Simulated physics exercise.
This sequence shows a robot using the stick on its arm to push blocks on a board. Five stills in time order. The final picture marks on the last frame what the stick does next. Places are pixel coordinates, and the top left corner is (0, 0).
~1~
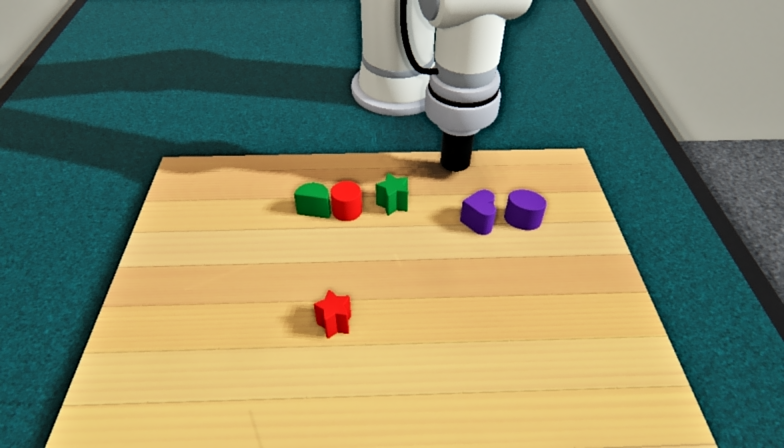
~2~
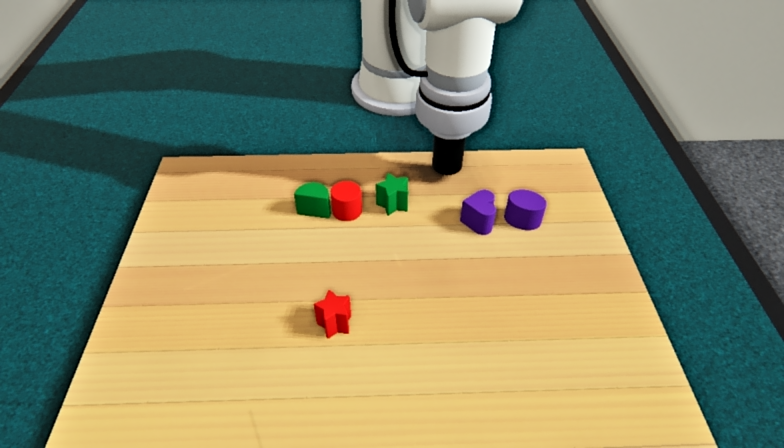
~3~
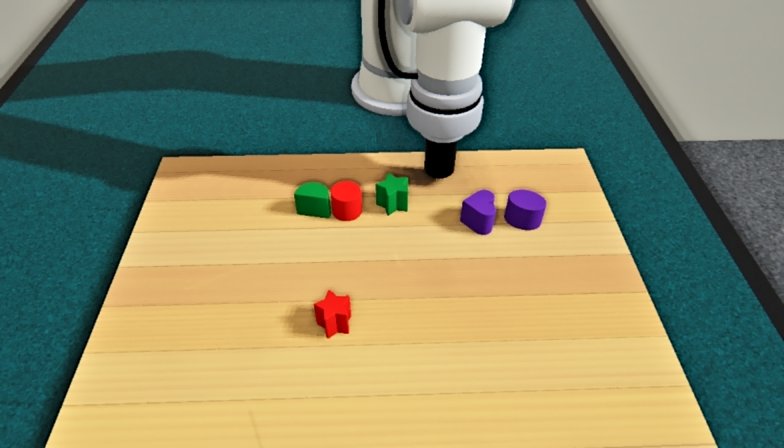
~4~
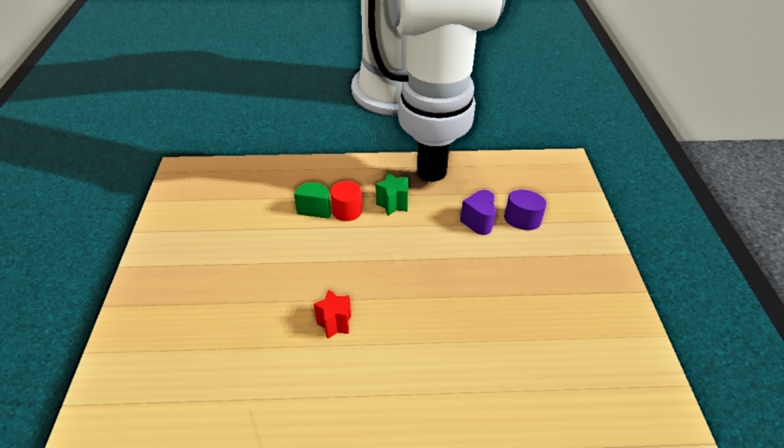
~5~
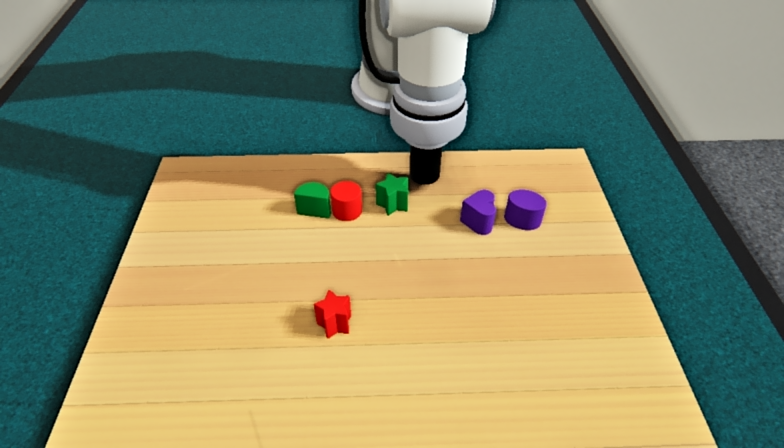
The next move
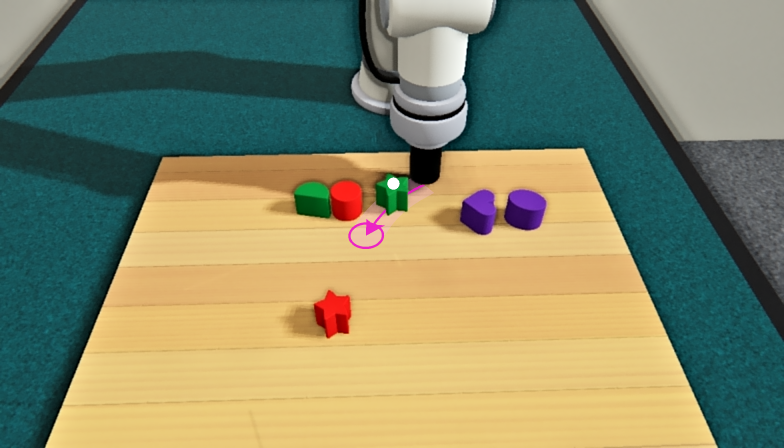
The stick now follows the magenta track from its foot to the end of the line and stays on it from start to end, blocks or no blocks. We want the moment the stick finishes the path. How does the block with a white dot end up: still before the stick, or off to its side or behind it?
Once the path is finished, the block with a white dot still sits ahead of the stick.
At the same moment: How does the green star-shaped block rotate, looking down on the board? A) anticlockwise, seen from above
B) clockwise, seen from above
B.
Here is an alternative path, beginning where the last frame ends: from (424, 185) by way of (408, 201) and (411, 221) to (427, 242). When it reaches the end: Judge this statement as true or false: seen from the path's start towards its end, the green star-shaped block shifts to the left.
The statement is false.
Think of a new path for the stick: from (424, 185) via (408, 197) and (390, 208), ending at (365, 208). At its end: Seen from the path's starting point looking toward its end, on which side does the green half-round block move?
That's a shift to the right.
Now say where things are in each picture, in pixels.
The first frame shows stick's lower end (455, 162); green half-round block (313, 190); red circular block (346, 190); green star-shaped block (393, 184); purple heart (482, 201).
The second frame shows stick (447, 166); blocks still.
The third frame shows stick (439, 169); blocks still.
The fourth frame shows stick (432, 172); blocks still.
The fifth frame shows stick (425, 175); green half-round block (313, 190); red circular block (346, 190); green star-shaped block (393, 184); purple heart (482, 201).
Drawn move, from (424, 185) by way of (391, 206) to (366, 235); the dot is on the green star-shaped block.
On the path given first. One third of the way, stick (401, 188); green star-shaped block (378, 193).
Two thirds of the way, stick (381, 205); green half-round block (307, 190); red circular block (338, 193); green star-shaped block (362, 210), turned 20° clockwise.
At the end, stick (366, 226); green half-round block (307, 190); red circular block (338, 193); green star-shaped block (343, 231), turned 25° clockwise; purple heart still.
